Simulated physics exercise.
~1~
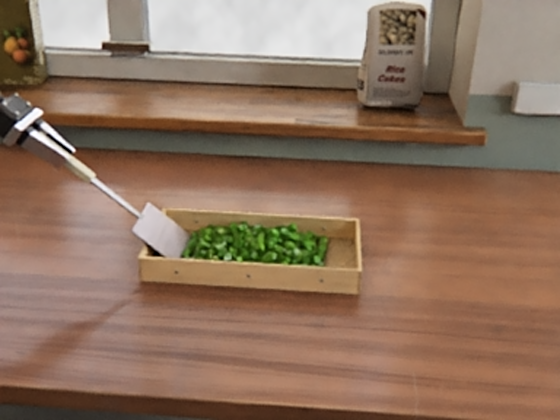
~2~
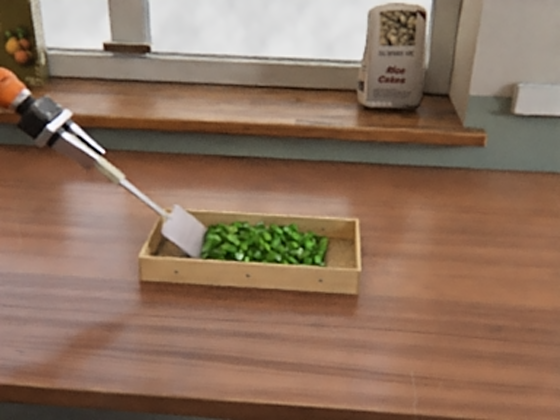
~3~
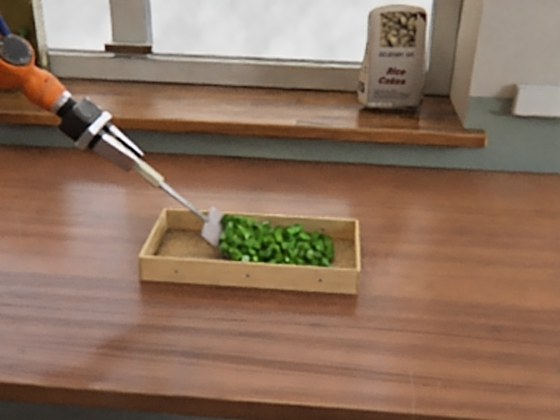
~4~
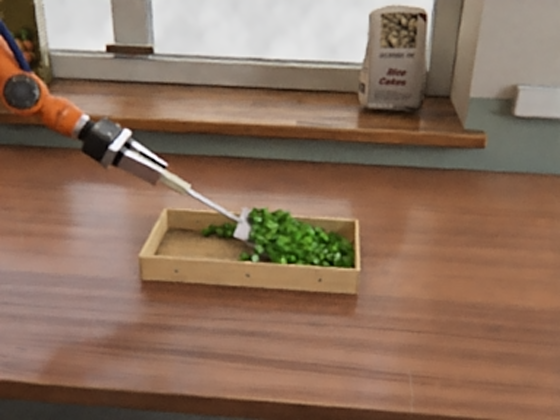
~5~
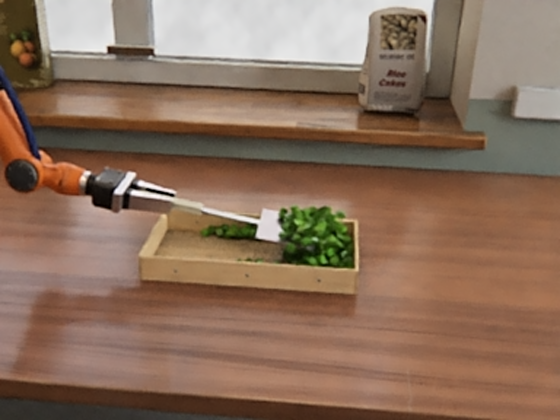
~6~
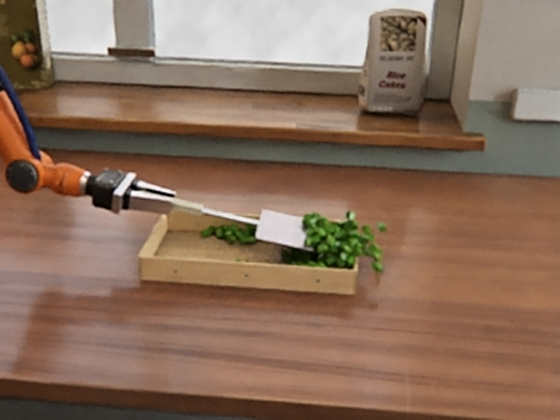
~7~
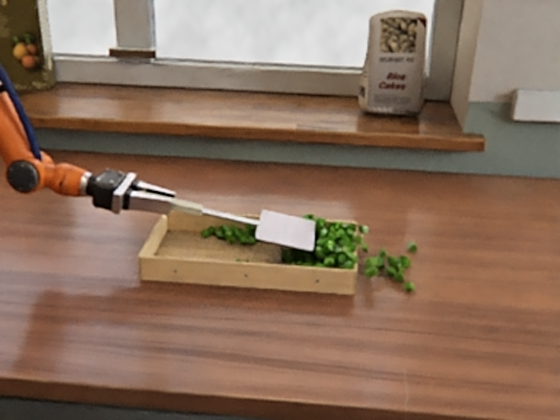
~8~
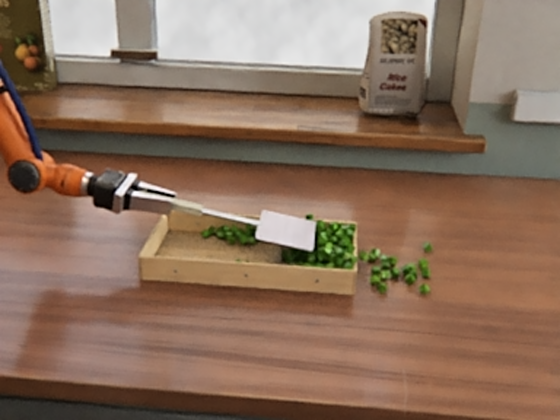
A robot arm's paddle pushes green vegetable dice rightward along a trough, spilling some onto the table.
